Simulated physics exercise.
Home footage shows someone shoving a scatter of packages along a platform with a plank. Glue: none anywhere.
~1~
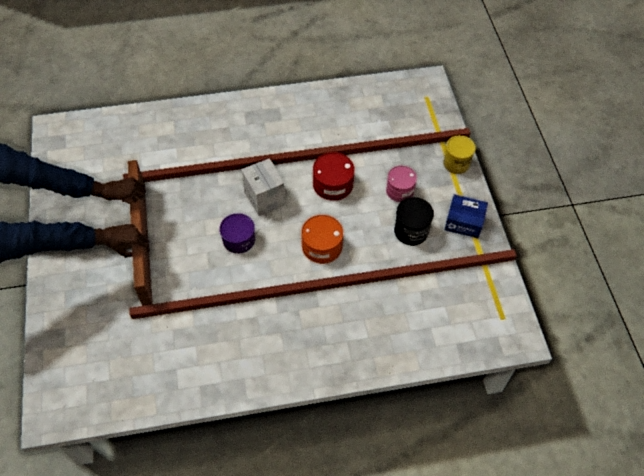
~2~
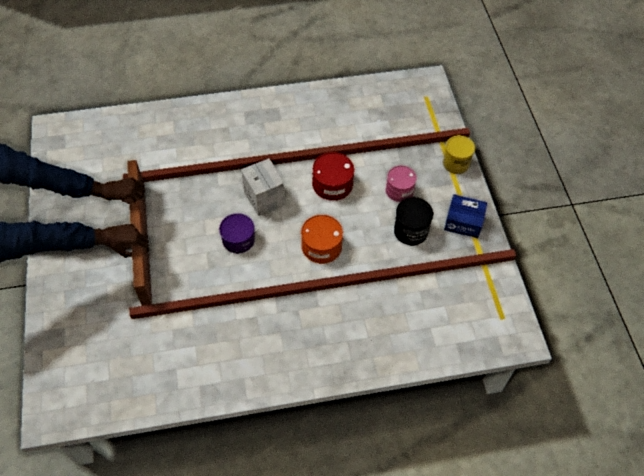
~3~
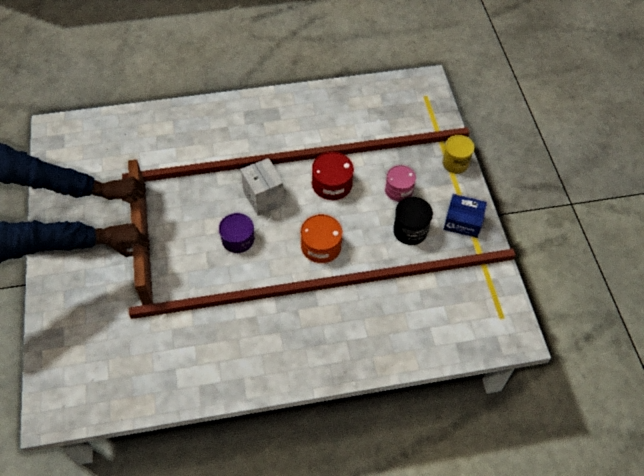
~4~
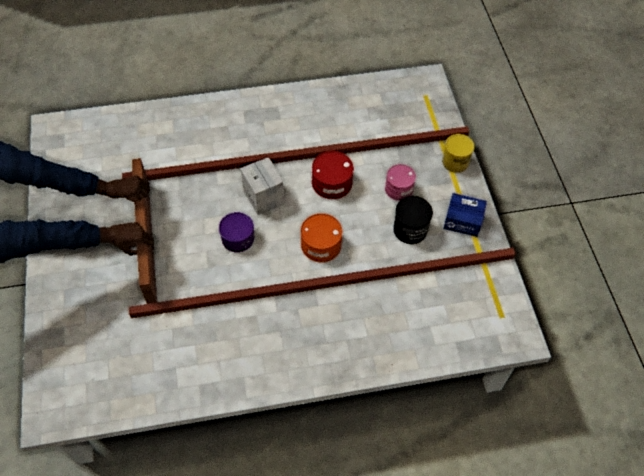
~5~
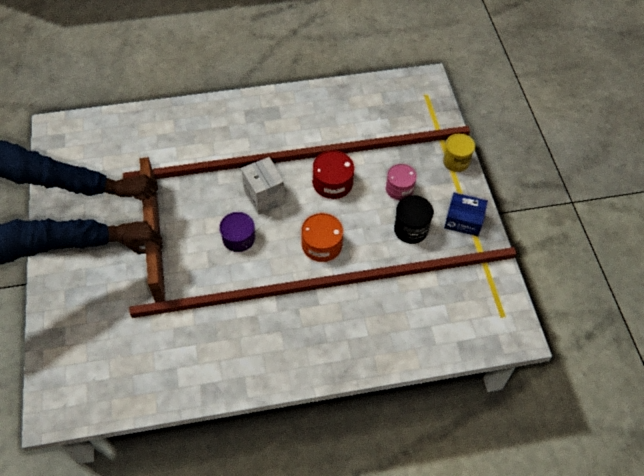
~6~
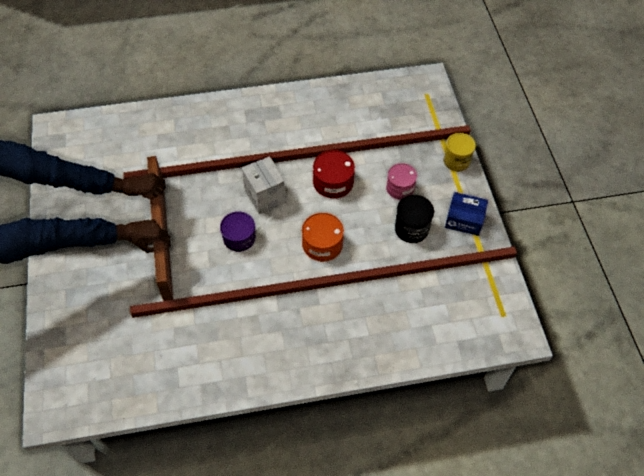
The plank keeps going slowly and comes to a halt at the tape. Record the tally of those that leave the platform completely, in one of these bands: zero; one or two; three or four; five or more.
Count: Five plus.
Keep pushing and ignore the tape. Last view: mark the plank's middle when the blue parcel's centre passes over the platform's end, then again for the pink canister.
Roughly (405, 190); for the second one, roughly (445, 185).
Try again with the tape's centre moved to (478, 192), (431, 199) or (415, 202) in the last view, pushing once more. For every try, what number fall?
Tallies in the order given: 8, 2, 2.
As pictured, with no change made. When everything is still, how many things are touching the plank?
The answer is 3.
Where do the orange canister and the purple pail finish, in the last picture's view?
The orange canister at (494, 217), the purple pail at (479, 189).
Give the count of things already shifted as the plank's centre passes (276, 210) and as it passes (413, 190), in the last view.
3 by the first point, 8 by the second.
Early on, none off yet; yellow pail at rest near (459, 153); blue parcel at rest near (466, 214); pink canister at rest near (401, 182).
A while later, none off yet; yellow pail at rest near (459, 153); blue parcel at rest near (466, 214); pink canister travelled about its own width near (425, 188).
Finally, the number that fall off is five or more; lost, red canister, black pail, pink canister, blue parcel and yellow pail.
